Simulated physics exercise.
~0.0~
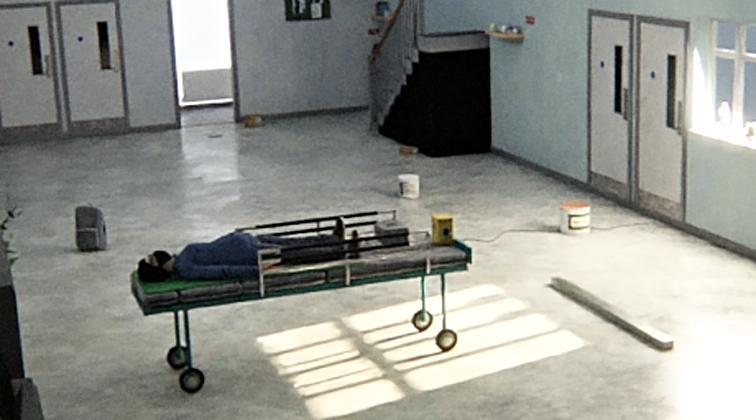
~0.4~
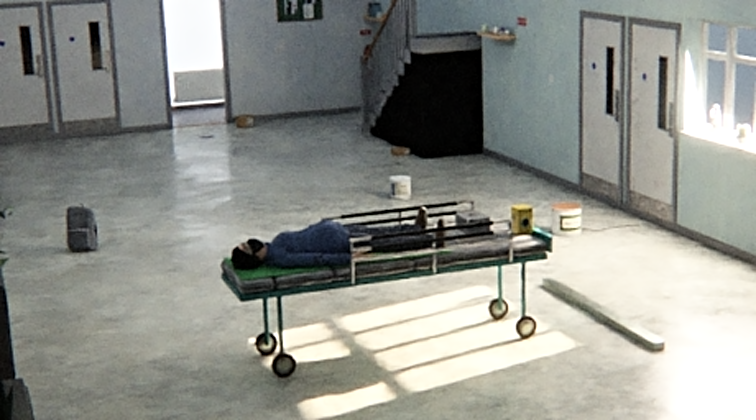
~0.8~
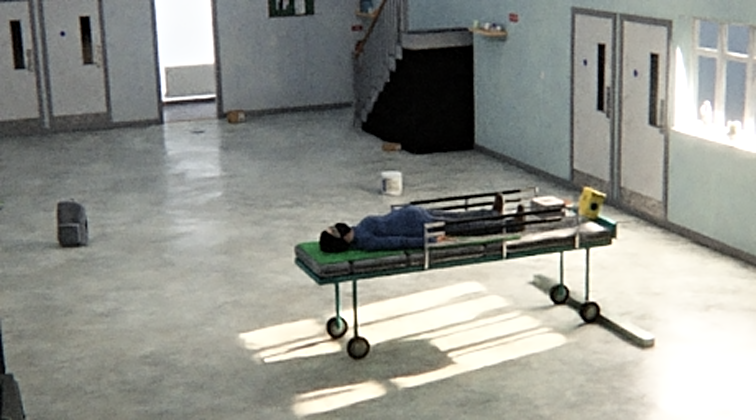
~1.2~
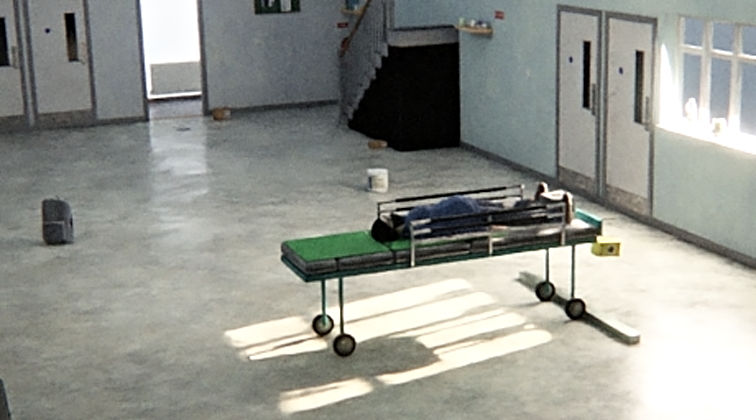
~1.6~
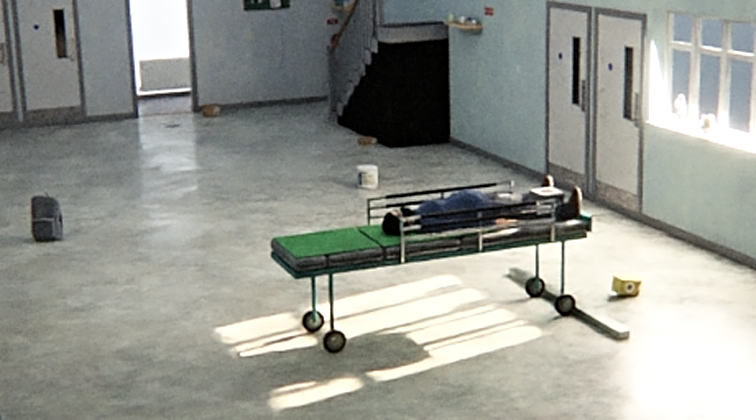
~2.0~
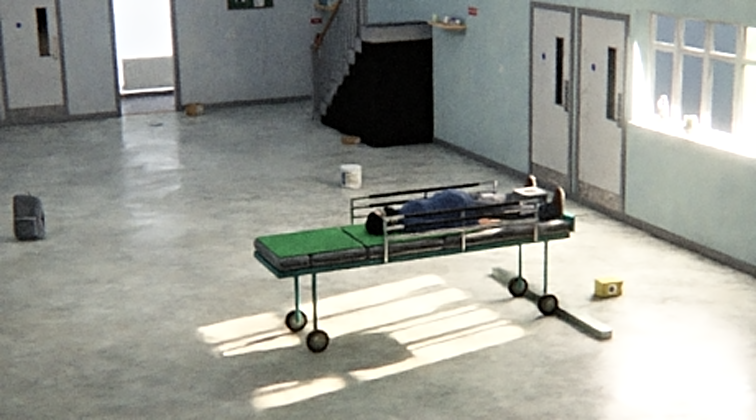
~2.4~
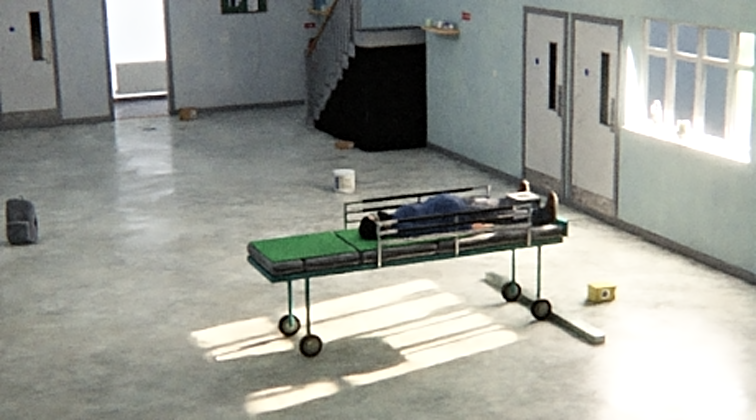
The clip opens on a person in blue lying on a green-topped trolley with side rails, rolling rightward across a pale hall with a grey case, a white folder and an upright yellow pump near its foot end. The trolley reaches a low sill on the floor and stops abruptly. The yellow pump tips over the end, while the person slides feet first toward it, baring the green mattress behind the head. The pump drops to the floor on the right and lies on its side. At the end, the person, case and folder remain aboard the standing trolley.
